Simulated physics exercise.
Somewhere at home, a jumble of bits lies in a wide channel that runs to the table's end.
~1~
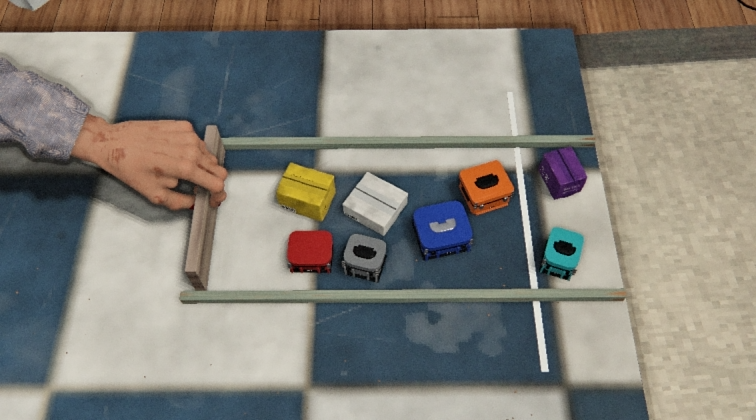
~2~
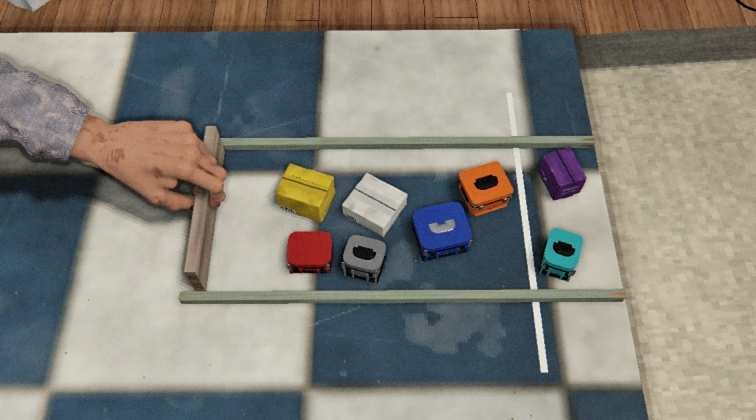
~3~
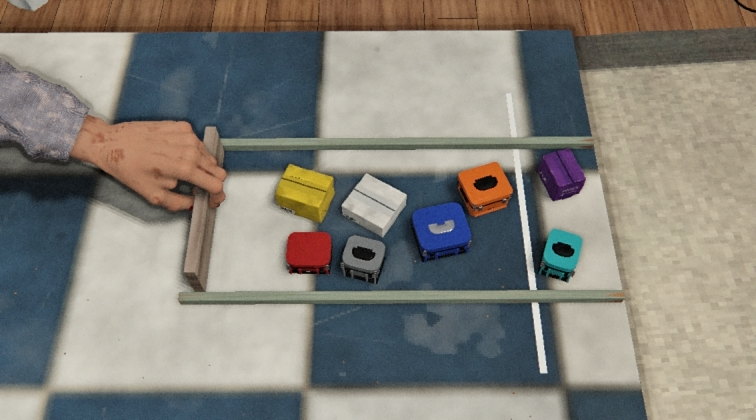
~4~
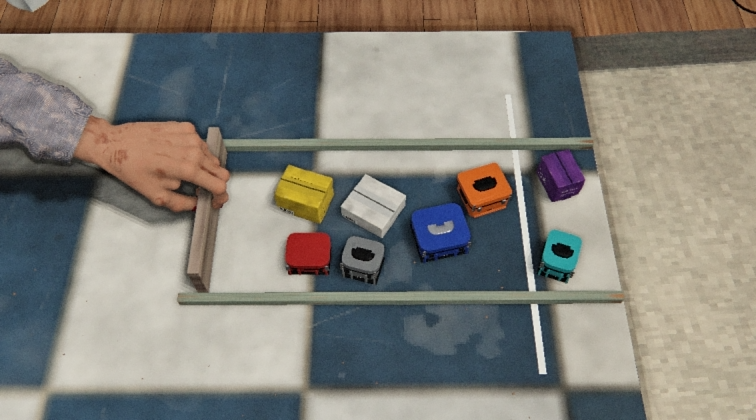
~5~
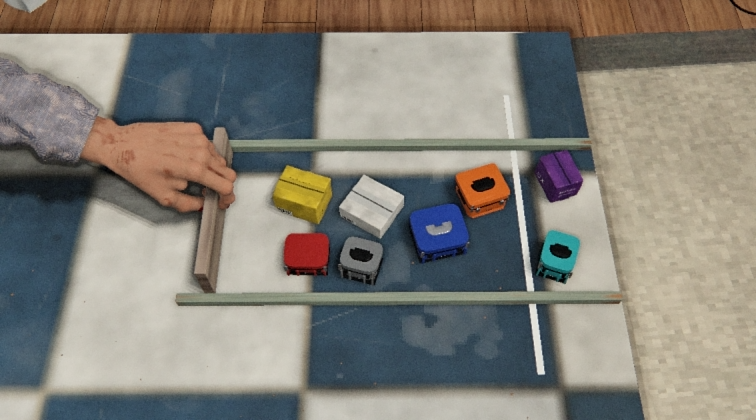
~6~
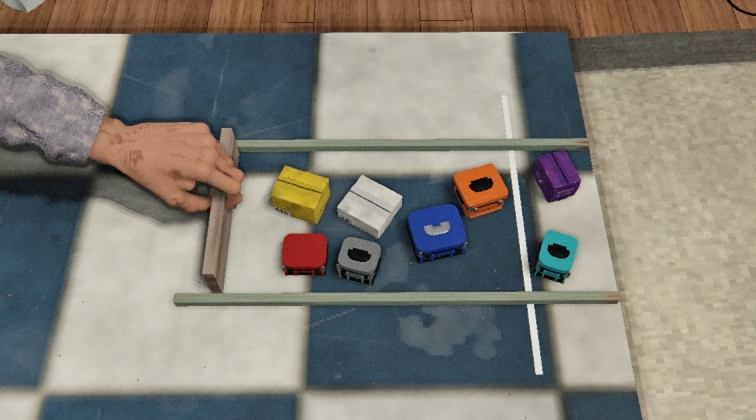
On a checkered tabletop, a hand holding a wooden board between two rails starts sliding it slightly right toward still, colourful cases and boxes.
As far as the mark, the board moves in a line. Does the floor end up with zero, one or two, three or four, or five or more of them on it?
It ends up with three or four.
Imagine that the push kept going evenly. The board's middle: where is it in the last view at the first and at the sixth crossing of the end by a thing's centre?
The middle is near (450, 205) first and near (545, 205) after.
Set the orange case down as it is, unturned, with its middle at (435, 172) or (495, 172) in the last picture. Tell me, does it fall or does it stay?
Result for the orange case: Place one, it remains there; place two, it remains there.
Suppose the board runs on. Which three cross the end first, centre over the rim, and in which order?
They go in this order: The purple box, the turquoise case and the orange case.
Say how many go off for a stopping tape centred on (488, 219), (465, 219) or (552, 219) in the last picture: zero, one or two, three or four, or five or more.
Either one or two; just one or two; at least five.
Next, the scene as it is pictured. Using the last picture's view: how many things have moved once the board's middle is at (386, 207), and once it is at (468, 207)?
At the first spot the count is 6, and at the second it is 8.
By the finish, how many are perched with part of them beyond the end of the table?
Answer: 1.
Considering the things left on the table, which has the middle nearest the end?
The one you want is the white box.
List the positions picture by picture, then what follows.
The first frame shows purple box (562, 173); turquoise case (561, 254); orange case (485, 188); board (207, 206); tape (525, 216).
The second frame shows turquoise case (561, 255); yellow box (306, 193).
The third frame shows orange case (484, 190); grey case (364, 260).
The fourth frame shows purple box (560, 176); blue case (440, 233).
The fifth frame shows turquoise case (558, 257); red case (307, 255).
The sixth frame shows purple box (556, 176); turquoise case (556, 257); orange case (479, 192); board (223, 208); tape (520, 219).
Soon after, none off yet; purple box at rest near (556, 176); turquoise case at rest near (556, 257); orange case at rest near (479, 192).
After that, none off yet; purple box at rest near (558, 176); turquoise case at rest near (556, 257); orange case displaced about its own width near (518, 184).
And then, none off yet; purple box tilting well over near (625, 194); turquoise case tilting a little near (628, 244); orange case displaced well along near (590, 181).
In the end, the number that fall off is three or four; gone, blue case, orange case, turquoise case and purple box.
